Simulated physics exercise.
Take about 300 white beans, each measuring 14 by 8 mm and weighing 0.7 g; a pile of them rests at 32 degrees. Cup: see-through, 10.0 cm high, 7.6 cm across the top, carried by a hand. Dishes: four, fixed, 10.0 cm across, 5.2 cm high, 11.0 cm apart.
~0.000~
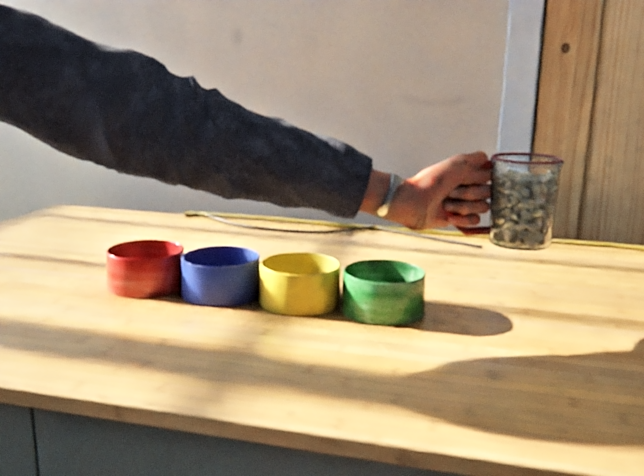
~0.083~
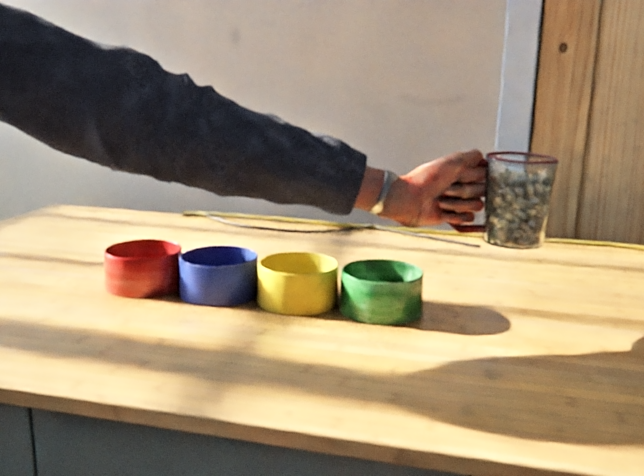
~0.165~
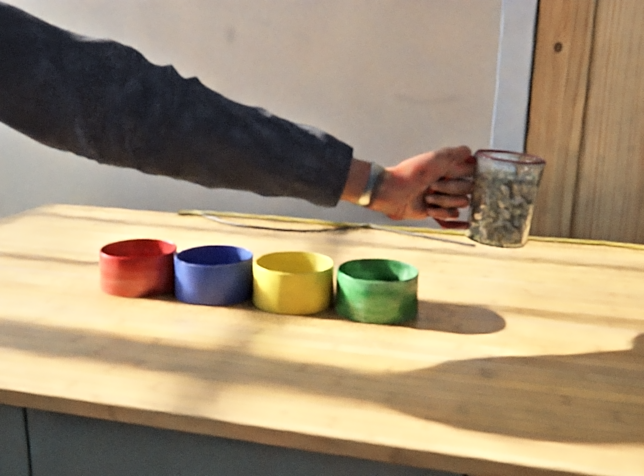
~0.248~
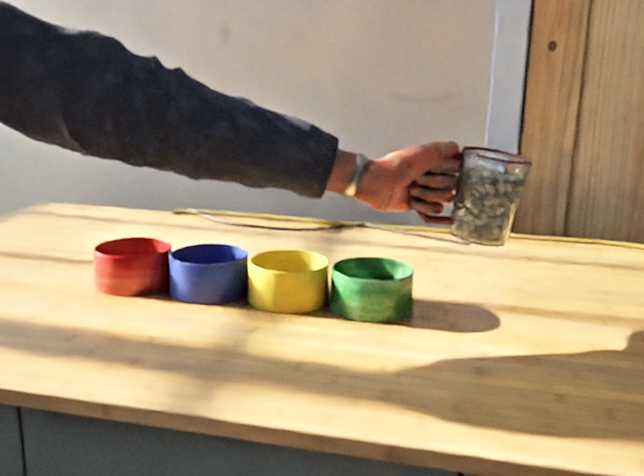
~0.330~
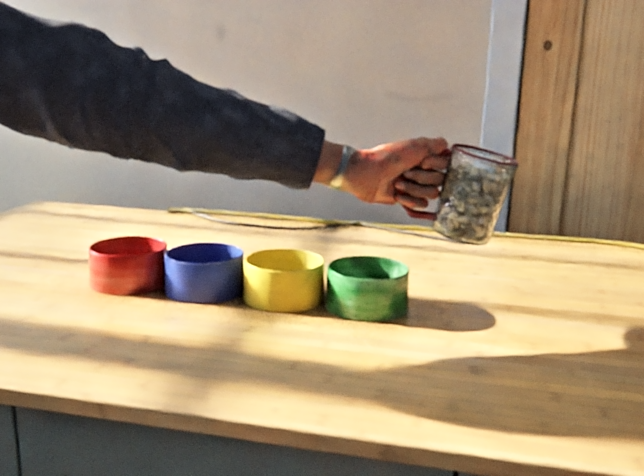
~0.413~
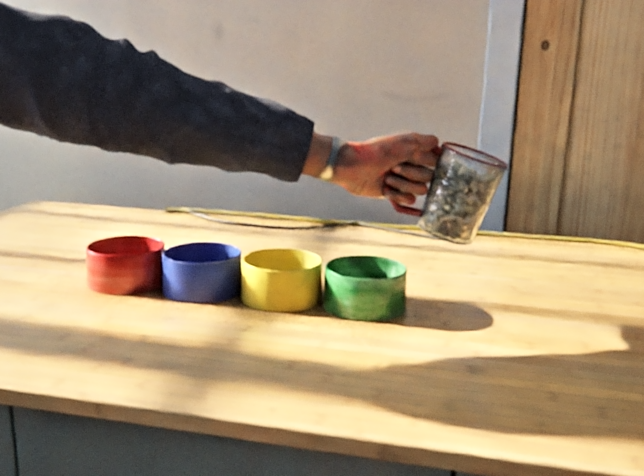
On a wooden table, a hand moves a clear cup of small pieces left, tilting it slightly.
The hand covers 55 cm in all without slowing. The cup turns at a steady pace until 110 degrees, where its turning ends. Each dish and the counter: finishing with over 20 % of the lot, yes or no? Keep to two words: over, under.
Red dish: Under, blue dish: Over, green dish: Under, yellow dish: Over, counter: Under.
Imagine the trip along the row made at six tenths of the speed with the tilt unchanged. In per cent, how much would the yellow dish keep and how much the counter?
In that case: Yellow 10, and counter 10.
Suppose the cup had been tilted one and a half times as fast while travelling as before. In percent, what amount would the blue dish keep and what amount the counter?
Blue 0, counter 10.
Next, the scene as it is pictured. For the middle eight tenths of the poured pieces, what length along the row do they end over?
It covers some 14 centimetres of the row.
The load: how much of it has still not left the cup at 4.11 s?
I'd say close to 0 per cent.
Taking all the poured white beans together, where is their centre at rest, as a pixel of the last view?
I'd say roughly (267, 284).
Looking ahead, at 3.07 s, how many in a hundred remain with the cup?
Load share: Near 10 percent.
After 2.01 s, tilt 90 degrees; cup holds 100 %.
After 3.07 s, tilt 110 degrees; cup holds 10 %, blue 15 %, yellow 65 %.
After 4.11 s, tilt 110 degrees; cup holds 0 %, blue 25 %, yellow 65 %.
At rest (4.4 s), red 0 %, blue 25 %, green 0 %, yellow 65 %, counter 10 %.
